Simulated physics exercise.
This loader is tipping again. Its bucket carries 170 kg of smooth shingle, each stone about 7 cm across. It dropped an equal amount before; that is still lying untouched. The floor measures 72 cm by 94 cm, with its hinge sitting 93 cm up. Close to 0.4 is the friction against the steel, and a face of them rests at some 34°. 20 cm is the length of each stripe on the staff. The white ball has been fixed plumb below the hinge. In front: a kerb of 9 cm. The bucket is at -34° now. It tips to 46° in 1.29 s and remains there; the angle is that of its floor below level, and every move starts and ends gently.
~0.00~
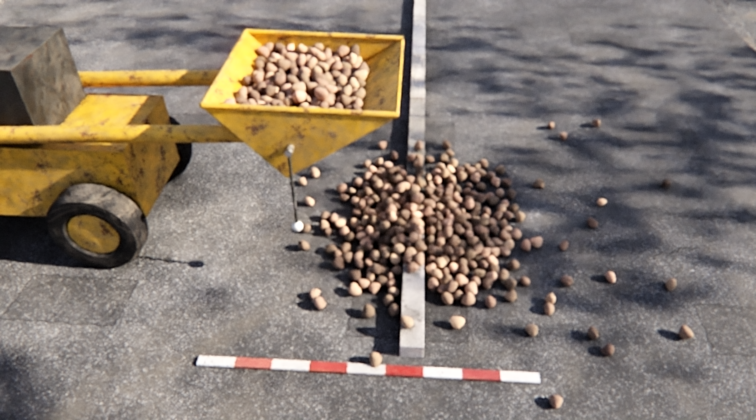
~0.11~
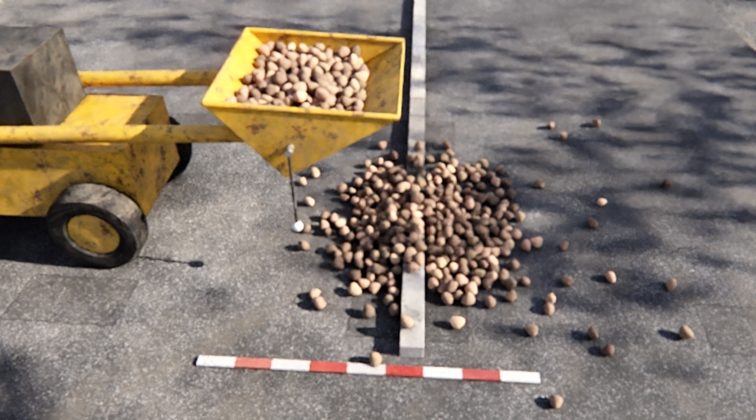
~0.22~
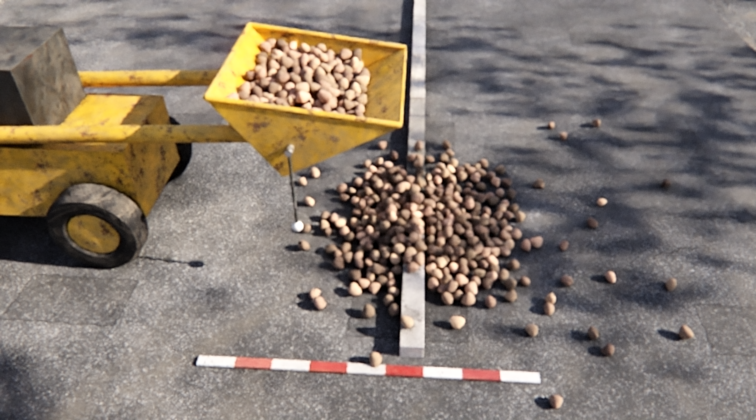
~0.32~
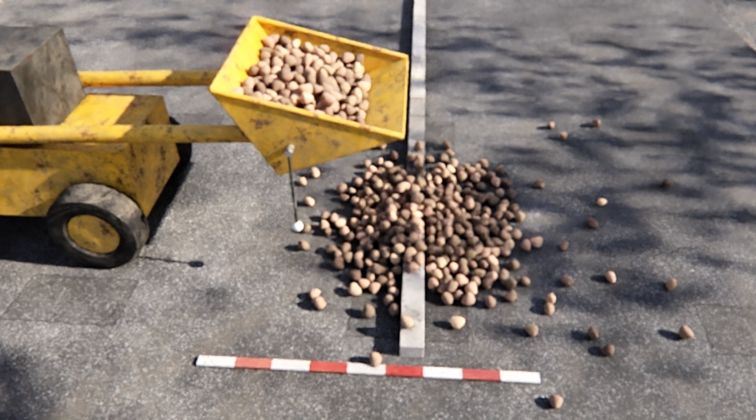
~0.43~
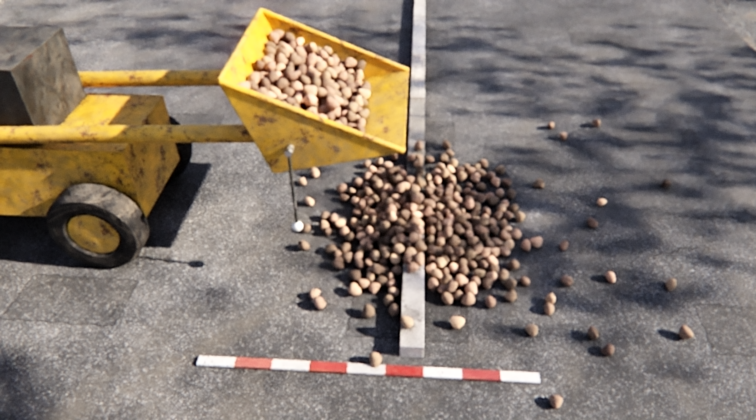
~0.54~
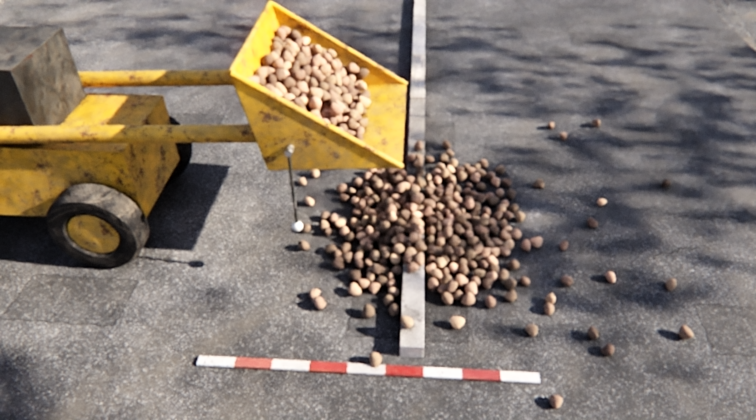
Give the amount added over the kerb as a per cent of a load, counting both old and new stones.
About 39 per cent of a load.
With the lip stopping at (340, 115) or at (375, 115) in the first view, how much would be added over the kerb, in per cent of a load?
First some 0, then 20 per cent.
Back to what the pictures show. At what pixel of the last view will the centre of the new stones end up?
(400, 214).
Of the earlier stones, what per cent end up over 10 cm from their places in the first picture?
Near 10 per cent, I reckon.
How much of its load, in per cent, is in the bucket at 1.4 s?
Some 20 %, roughly, is held.
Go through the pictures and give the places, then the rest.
The bucket is at -34°, its lip at (398, 115); the top of the load is at (297, 55). The earlier load is highest near (413, 211), 17 cm above ground level, 50 % on this side of the kerb, 50 % over the kerb, in the first picture.
Lip at (399, 118), floor tilted -32°, highest stones at (281, 55); the stones move at 0.1 m/s on average, in the second picture.
The bucket is at -28°, its lip at (401, 126); the top of the load is at (272, 54); the stones move at 0.1 m/s on average, in the third picture.
The bucket is at -21°, its lip at (404, 137); the top of the load is at (272, 51); the stones move at 0.2 m/s on average, in the fourth picture.
Lip at (404, 151), floor tilted -13°, highest stones at (277, 46); the stones move at 0.2 m/s on average, in the fifth picture.
The bucket is at -4°, its lip at (402, 167); the top of the load is at (281, 44); the stones move at 0.3 m/s on average, in the sixth picture.
After 1.0 s the floor is at 34°; in per cent of one load, 99 in the bucket, 51 on this side of the kerb, 50 over the kerb; the foremost stones are at (620, 210).
After 1.4 s the floor is at 46°; in per cent of one load, 22 in the bucket, 117 on this side of the kerb, 61 over the kerb; the foremost stones are at (620, 210).
After 1.7 s the floor is at 46°; in per cent of one load, 0 in the bucket, 116 on this side of the kerb, 84 over the kerb; the foremost stones are at (620, 210).
After 4.1 s the floor is at 46°; in per cent of one load, 0 in the bucket, 111 on this side of the kerb, 89 over the kerb; the foremost stones are at (620, 210). Net gain over the kerb, 39.
